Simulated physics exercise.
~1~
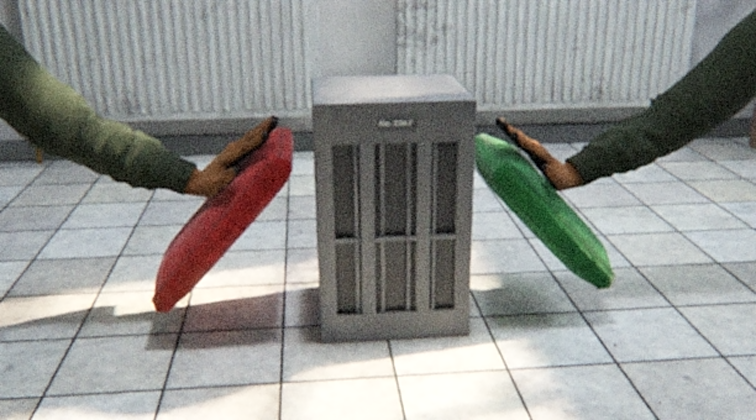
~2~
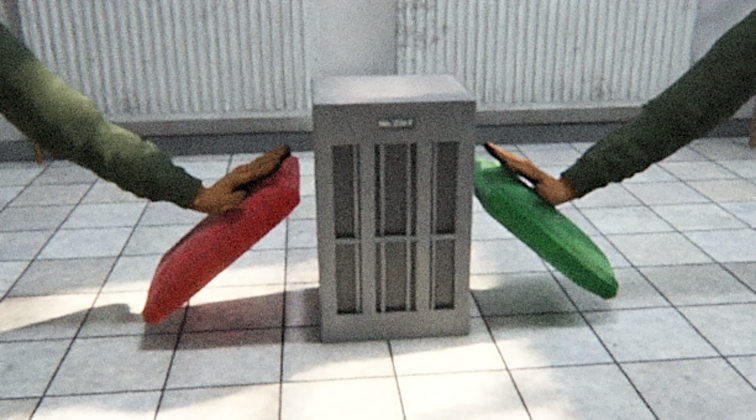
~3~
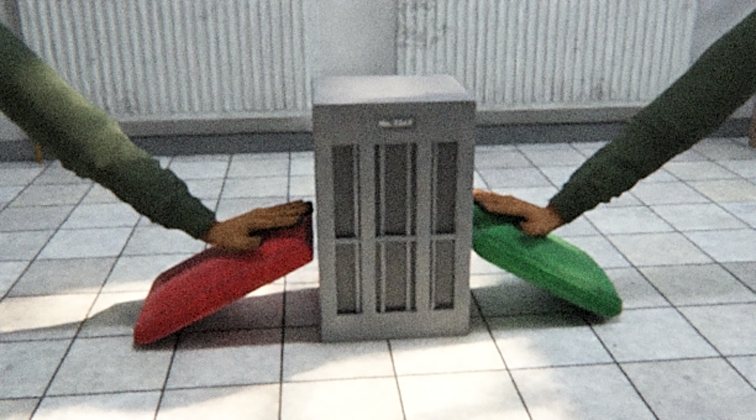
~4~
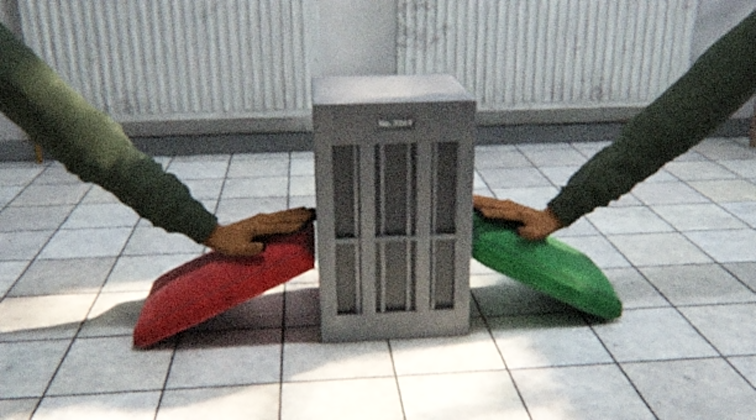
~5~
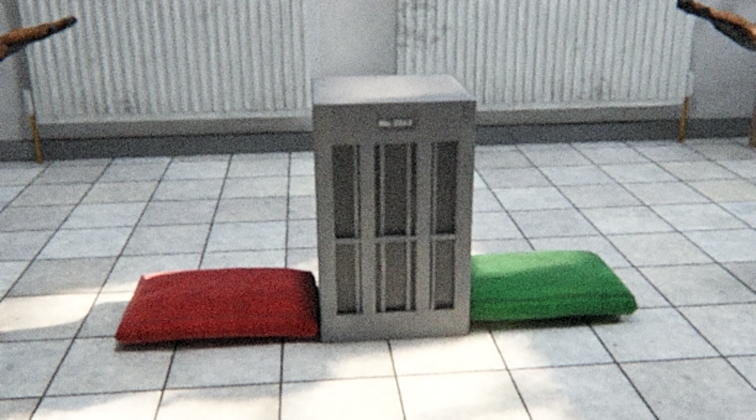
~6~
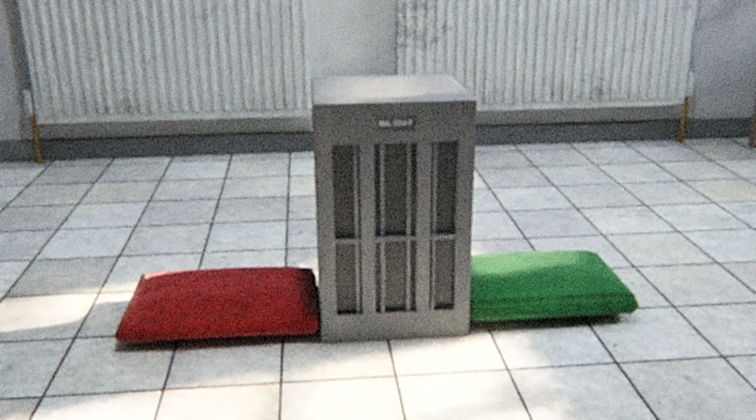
Red and green cushions, lowered by two hands against a grey crate, drop flat when released.
